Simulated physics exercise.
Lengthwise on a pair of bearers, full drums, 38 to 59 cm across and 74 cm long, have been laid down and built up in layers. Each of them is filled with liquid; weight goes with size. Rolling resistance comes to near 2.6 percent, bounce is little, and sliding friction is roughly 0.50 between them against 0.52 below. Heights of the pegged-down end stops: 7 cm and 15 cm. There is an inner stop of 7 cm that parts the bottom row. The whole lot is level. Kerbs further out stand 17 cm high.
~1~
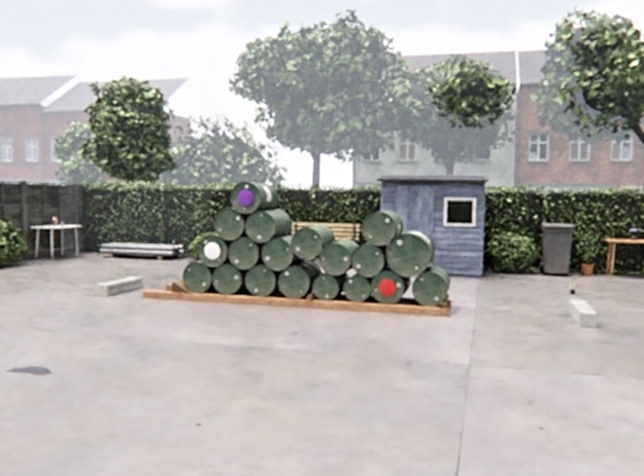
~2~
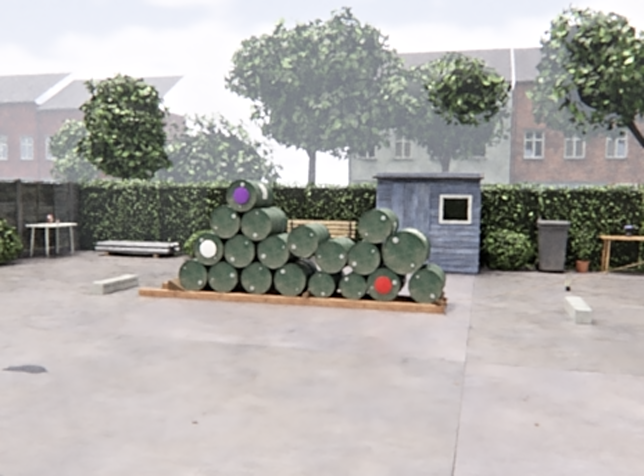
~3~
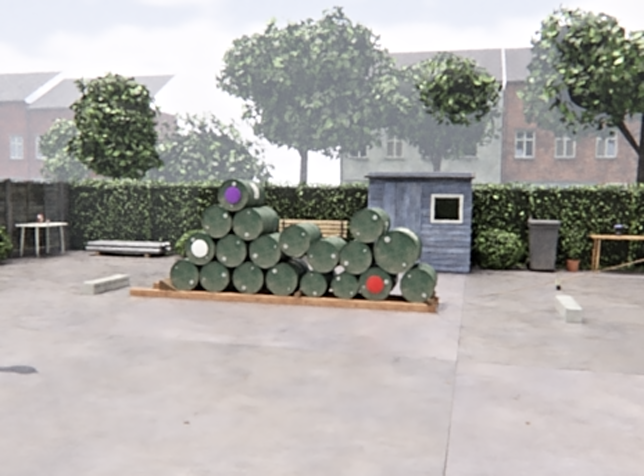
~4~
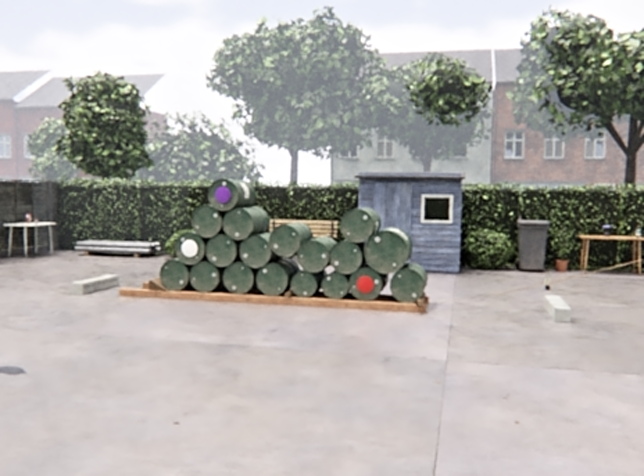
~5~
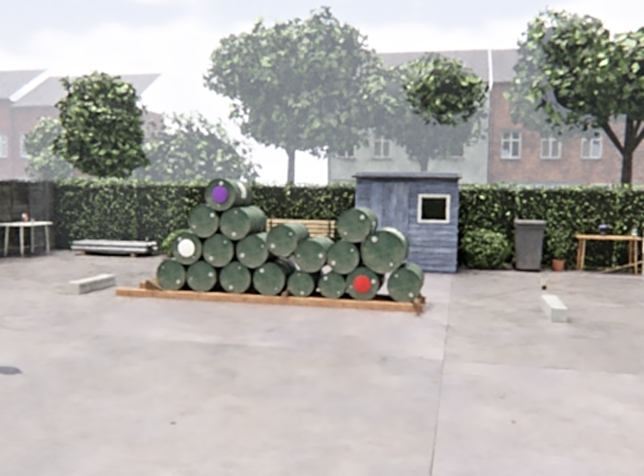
In a paved yard, stacked green drums stay still as the view drifts slightly right.
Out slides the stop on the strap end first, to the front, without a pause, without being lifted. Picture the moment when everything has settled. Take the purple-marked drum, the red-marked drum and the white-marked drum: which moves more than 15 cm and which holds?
Purple holds; red moves; white holds.
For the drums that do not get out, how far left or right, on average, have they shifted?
Roughly 35 cm to the right.
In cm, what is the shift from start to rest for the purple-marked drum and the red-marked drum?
Purple-marked drum: 5, red-marked drum: 50.
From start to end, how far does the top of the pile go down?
About 0 cm.
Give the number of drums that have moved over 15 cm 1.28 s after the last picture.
It comes to 0 at that point.
Then, 1.66 s after the last picture, 0 now displaced over 15 cm; purple in place; red 5 cm right; white in place.
Then, 2.61 s after the last picture, 8 now displaced over 15 cm; purple 2.8 cm right; red 40 cm right; white in place.
Then, 3.89 s after the last picture, 8 now displaced over 15 cm; purple 2.8 cm right; red 49 cm right; white in place.
All still, 4.5 s past the final picture, 8 moved over 15 cm; not one over the kerbs; purple 2.8 cm right; red 49 cm right; white in place; top of the pile 1.7 m high, from 1.7 m.
